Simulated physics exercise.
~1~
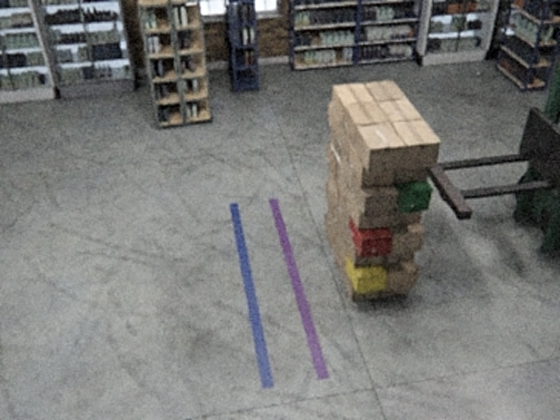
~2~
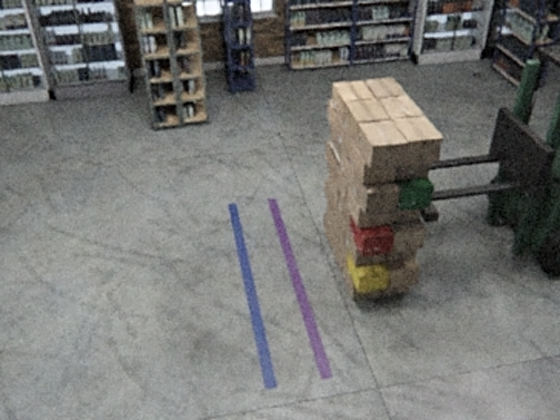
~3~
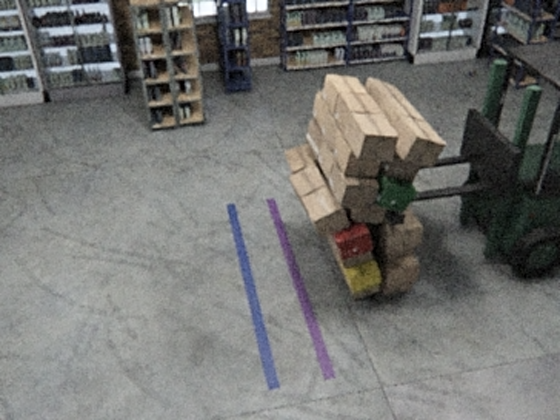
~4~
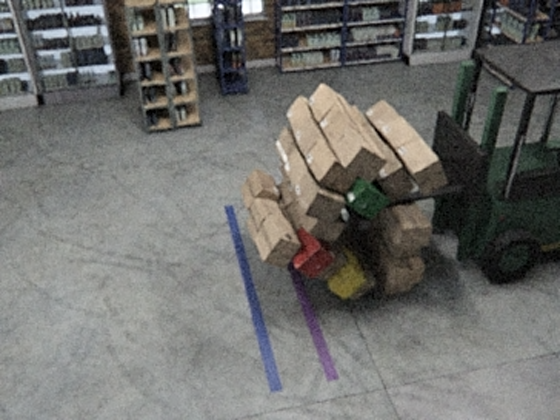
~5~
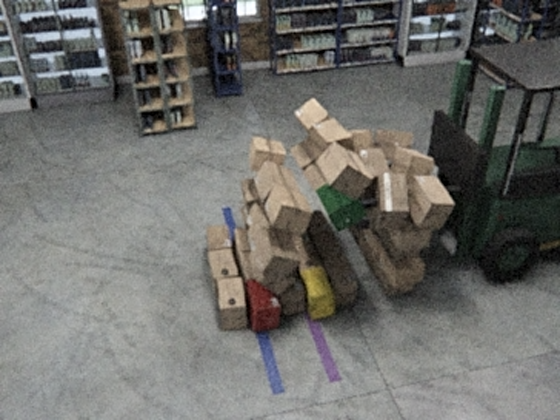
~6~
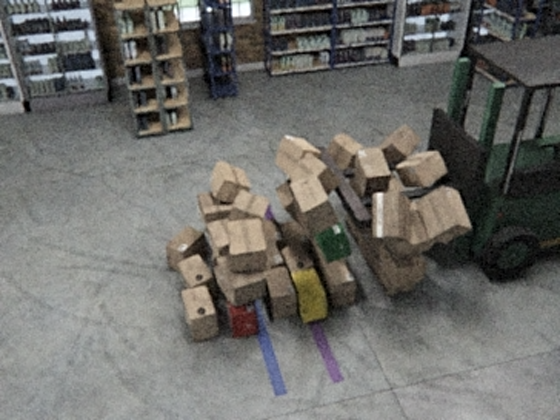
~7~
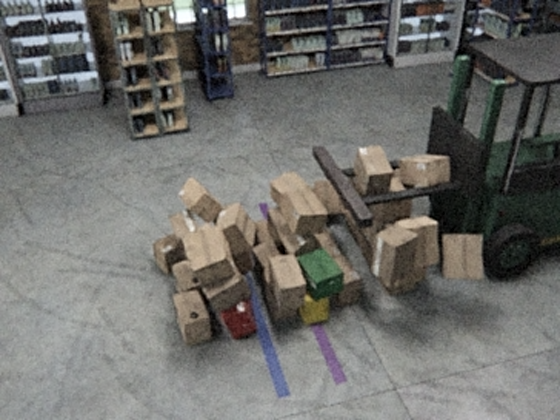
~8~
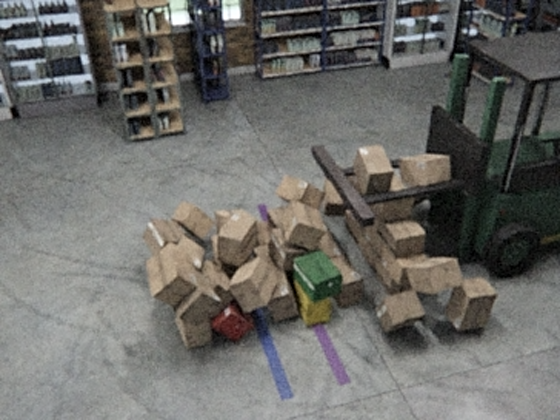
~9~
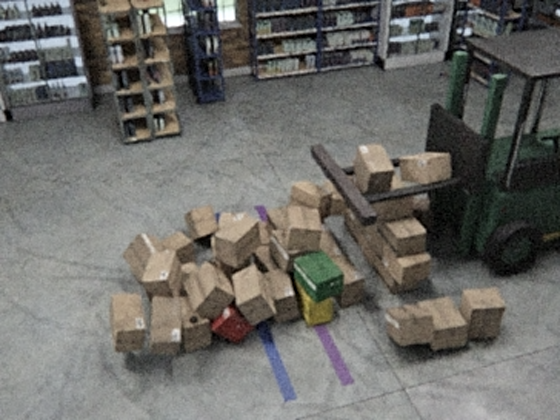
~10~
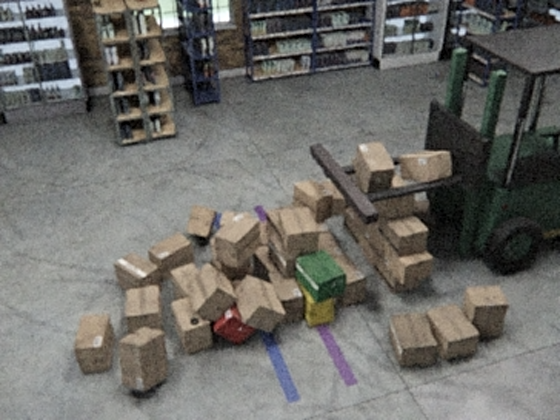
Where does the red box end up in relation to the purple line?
The red box crosses the purple line and comes to rest on the floor to the left of it, among the fallen boxes.
